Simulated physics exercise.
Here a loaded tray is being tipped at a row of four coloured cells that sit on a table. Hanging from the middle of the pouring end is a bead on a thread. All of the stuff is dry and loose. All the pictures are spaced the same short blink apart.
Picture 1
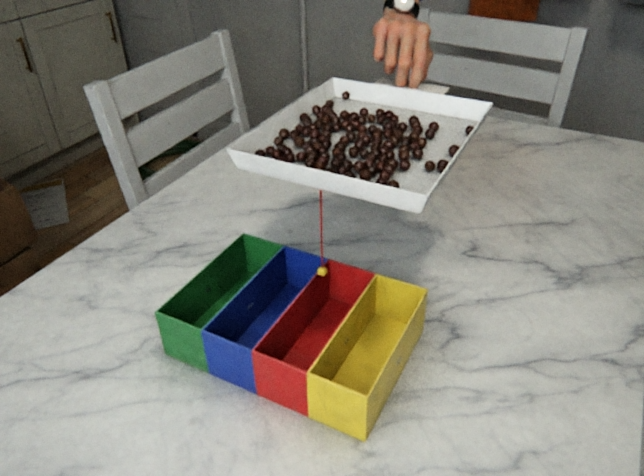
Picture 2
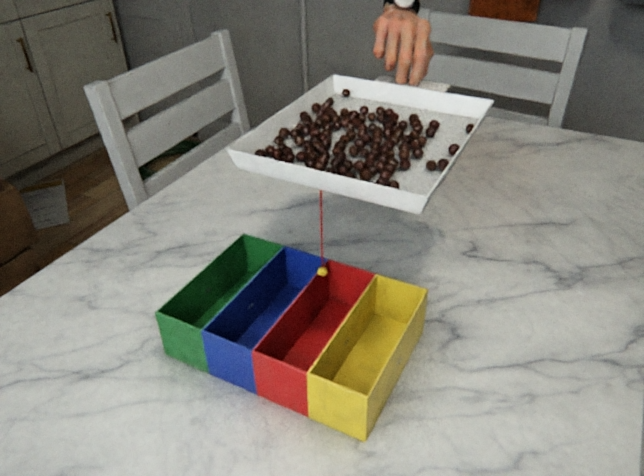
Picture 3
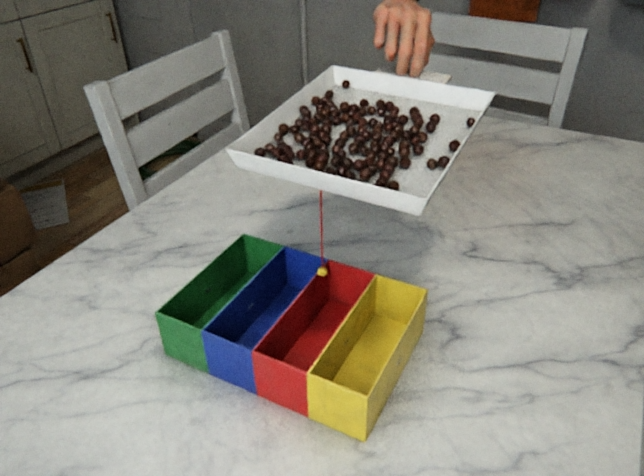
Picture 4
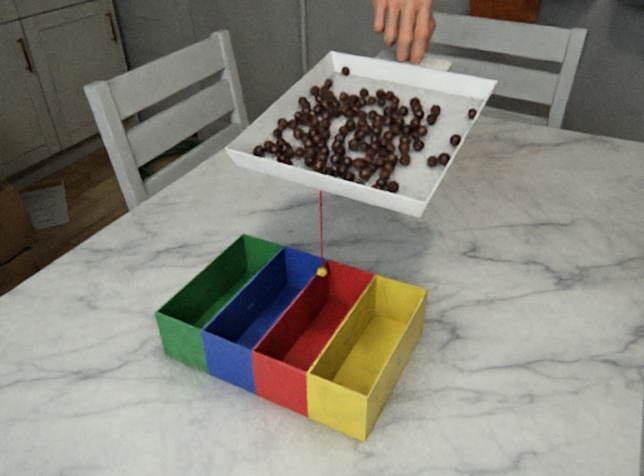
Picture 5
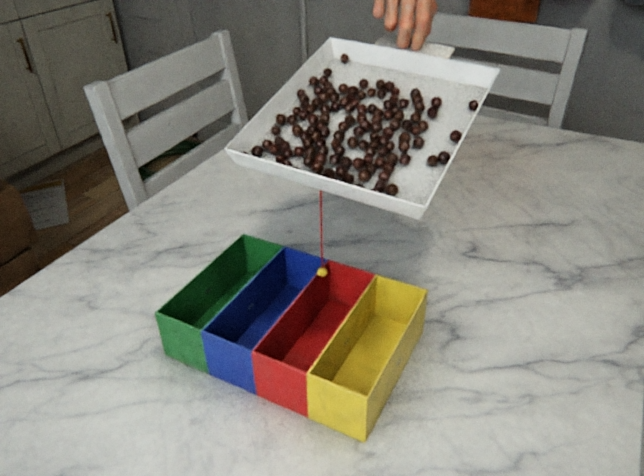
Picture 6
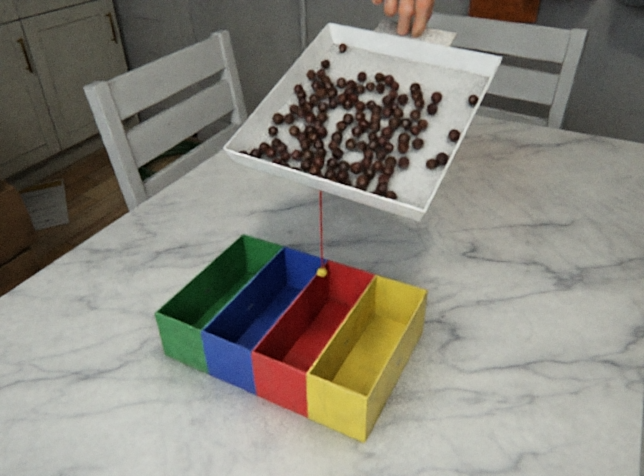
A hand tilts a white tray of chocolate balls forward above four coloured cells.
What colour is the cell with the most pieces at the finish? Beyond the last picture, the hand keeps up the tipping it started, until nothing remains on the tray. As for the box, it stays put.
It is yellow.
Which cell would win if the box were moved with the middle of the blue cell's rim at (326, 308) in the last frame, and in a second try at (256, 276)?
The red cell; yellow.
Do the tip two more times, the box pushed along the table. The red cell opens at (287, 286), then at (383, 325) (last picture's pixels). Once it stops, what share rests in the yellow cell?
It would be near 20 per cent first and near 10 per cent second.
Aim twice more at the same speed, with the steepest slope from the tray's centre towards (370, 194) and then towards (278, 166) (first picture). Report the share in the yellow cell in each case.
Roughly 50 percent first and 0 percent second.
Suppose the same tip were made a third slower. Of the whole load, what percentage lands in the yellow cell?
About 50 %.
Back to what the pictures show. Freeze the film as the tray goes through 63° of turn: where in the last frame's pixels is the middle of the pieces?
The load's middle is around (349, 175).
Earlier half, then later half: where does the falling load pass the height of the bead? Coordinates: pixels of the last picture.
Near (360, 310) and later near (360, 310).
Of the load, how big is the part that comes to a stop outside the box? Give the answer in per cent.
Roughly 30 per cent.
Soon after the last picture, tray tipped steeply; nearly all on the tray; a small part falling or outside the box.
A little later, tray tipped past a quarter turn; a stray few on the tray; about a third in the yellow cell; about a quarter in the red cell; a small part in the blue cell; a stray few in the green cell; about a third falling or outside the box.
Later still, tray tipped past a quarter turn; about half in the yellow cell; about a quarter in the red cell; a small part in the blue cell; a stray few in the green cell; about a quarter falling or outside the box.
By the end, tray tipped past a quarter turn; about half in the yellow cell; about a quarter in the red cell; a small part in the blue cell; a stray few in the green cell; about a quarter outside the box.
